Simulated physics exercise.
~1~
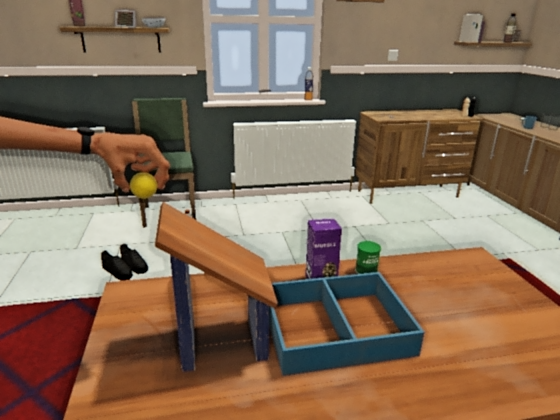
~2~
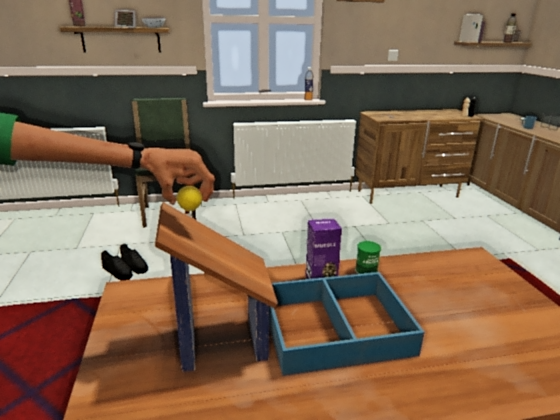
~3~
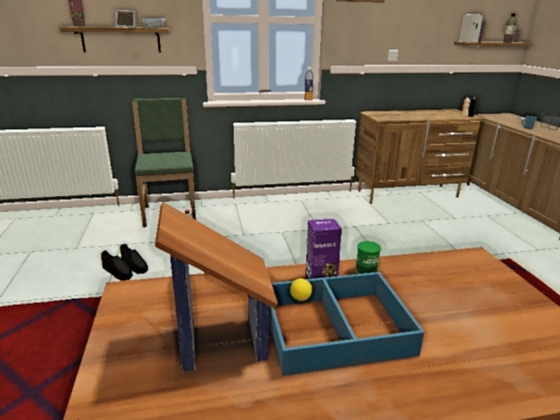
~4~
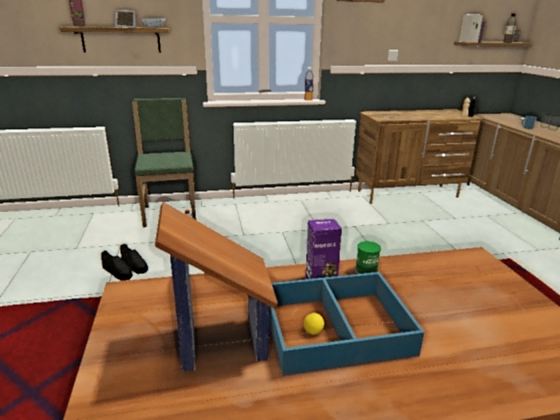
A hand releases a yellow lemon above a ramp, and it lands in the tray's nearer bay.
